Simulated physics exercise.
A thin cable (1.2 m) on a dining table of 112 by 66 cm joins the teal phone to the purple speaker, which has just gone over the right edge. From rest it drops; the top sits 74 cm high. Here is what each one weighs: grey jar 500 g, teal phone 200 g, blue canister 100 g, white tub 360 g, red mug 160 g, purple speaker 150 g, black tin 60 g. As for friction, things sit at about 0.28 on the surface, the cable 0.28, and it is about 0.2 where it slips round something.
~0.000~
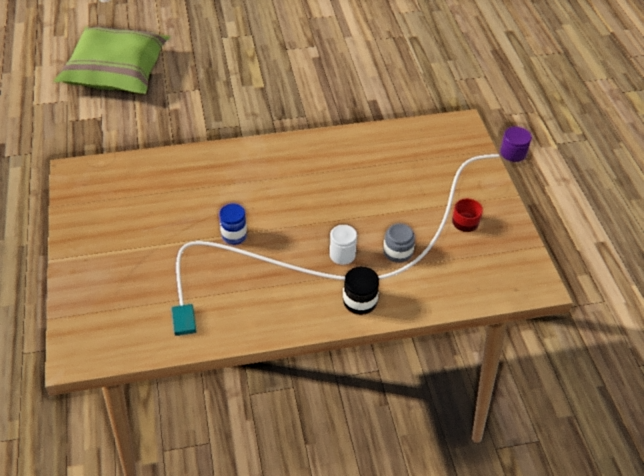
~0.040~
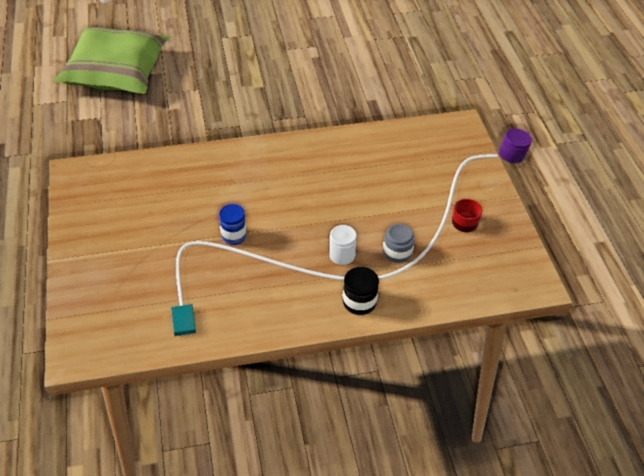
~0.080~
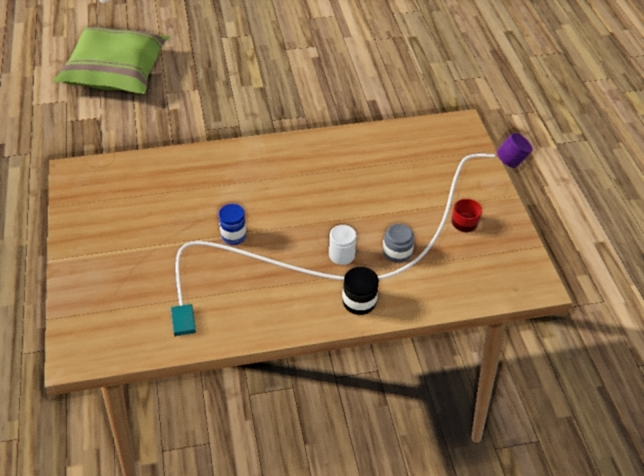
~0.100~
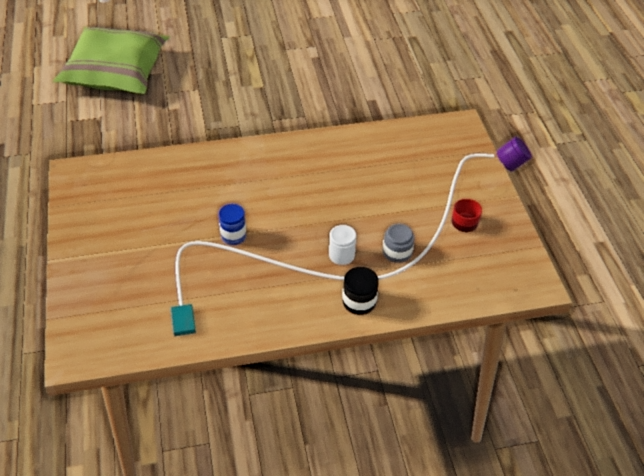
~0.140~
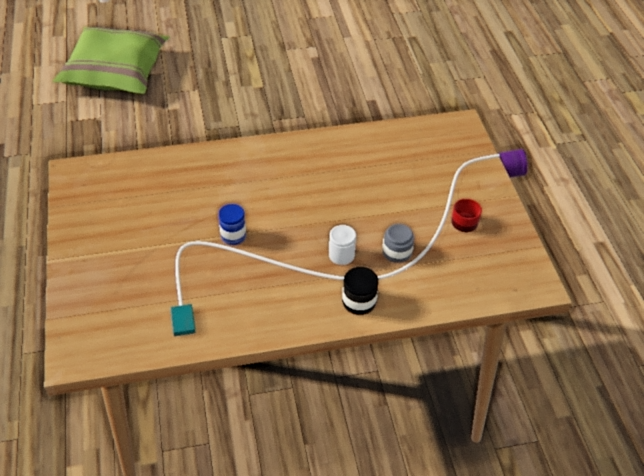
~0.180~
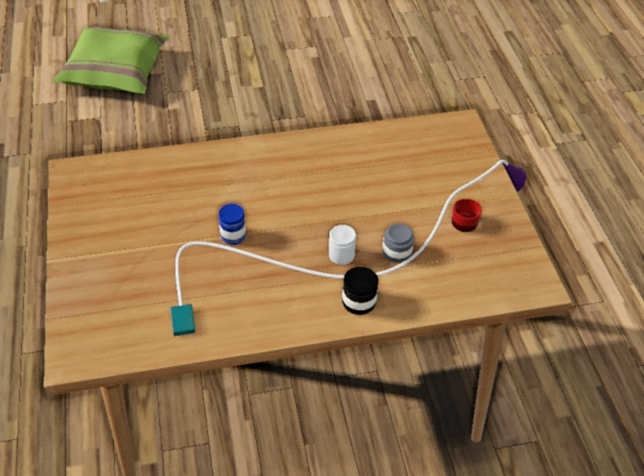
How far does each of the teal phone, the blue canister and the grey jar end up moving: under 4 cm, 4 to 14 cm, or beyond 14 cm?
My prediction: The teal phone relocates substantially; the blue canister barely relocates; the grey jar barely relocates.
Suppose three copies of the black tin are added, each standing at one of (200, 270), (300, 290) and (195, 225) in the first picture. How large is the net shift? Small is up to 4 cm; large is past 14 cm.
The first moves a long way, the second a fair bit, and the third just a bit.
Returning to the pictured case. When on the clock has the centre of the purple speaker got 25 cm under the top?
0.30 s.
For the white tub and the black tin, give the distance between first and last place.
The white tub ends up 0 cm from where it began, and the black tin 0 cm.
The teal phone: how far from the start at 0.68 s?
At that moment the teal phone has gone 20 cm from the start.
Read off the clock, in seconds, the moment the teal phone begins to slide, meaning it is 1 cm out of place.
The teal phone gets there close to 0.38 s.
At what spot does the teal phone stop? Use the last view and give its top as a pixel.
Resting point is at approximately (350, 273).
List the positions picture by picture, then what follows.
Teal phone (183, 318); blue canister (232, 212); grey jar (401, 233); cable runs through (462, 167) (438, 234) (265, 259) (179, 262), in the first frame.
Purple speaker (518, 137); cable runs through (461, 167) (178, 262), in the second frame.
Purple speaker (515, 151); cable runs through (460, 167) (178, 262), in the third frame.
Purple speaker (514, 154); cable runs through (460, 167) (178, 262), in the fourth frame.
Purple speaker (512, 164); cable runs through (462, 167) (178, 262), in the fifth frame.
Teal phone (182, 318); blue canister (231, 213); grey jar (400, 233); cable runs through (486, 174) (436, 229) (265, 259) (178, 261), in the sixth frame.
By 0.4 s, the cable's tail end at (224, 327); teal phone 6 cm off its start, purple speaker over the edge, red mug 2 cm off its start.
By 0.7 s, the cable's tail end at (289, 314); teal phone 21 cm off its start, purple speaker over the edge, red mug 3 cm off its start.
By 0.9 s, the cable's tail end at (345, 269); teal phone 35 cm off its start at (340, 278), purple speaker over the edge, red mug 5 cm off its start at (484, 218).
By 1.2 s, the cable's tail end at (358, 266); teal phone 38 cm off its start, purple speaker over the edge, red mug 5 cm off its start.
By 2.4 s, the cable's tail end at (358, 266); teal phone 38 cm off its start at (350, 273), grey jar 0 cm off its start at (400, 232), blue canister 0 cm off its start at (231, 213), purple speaker over the edge.
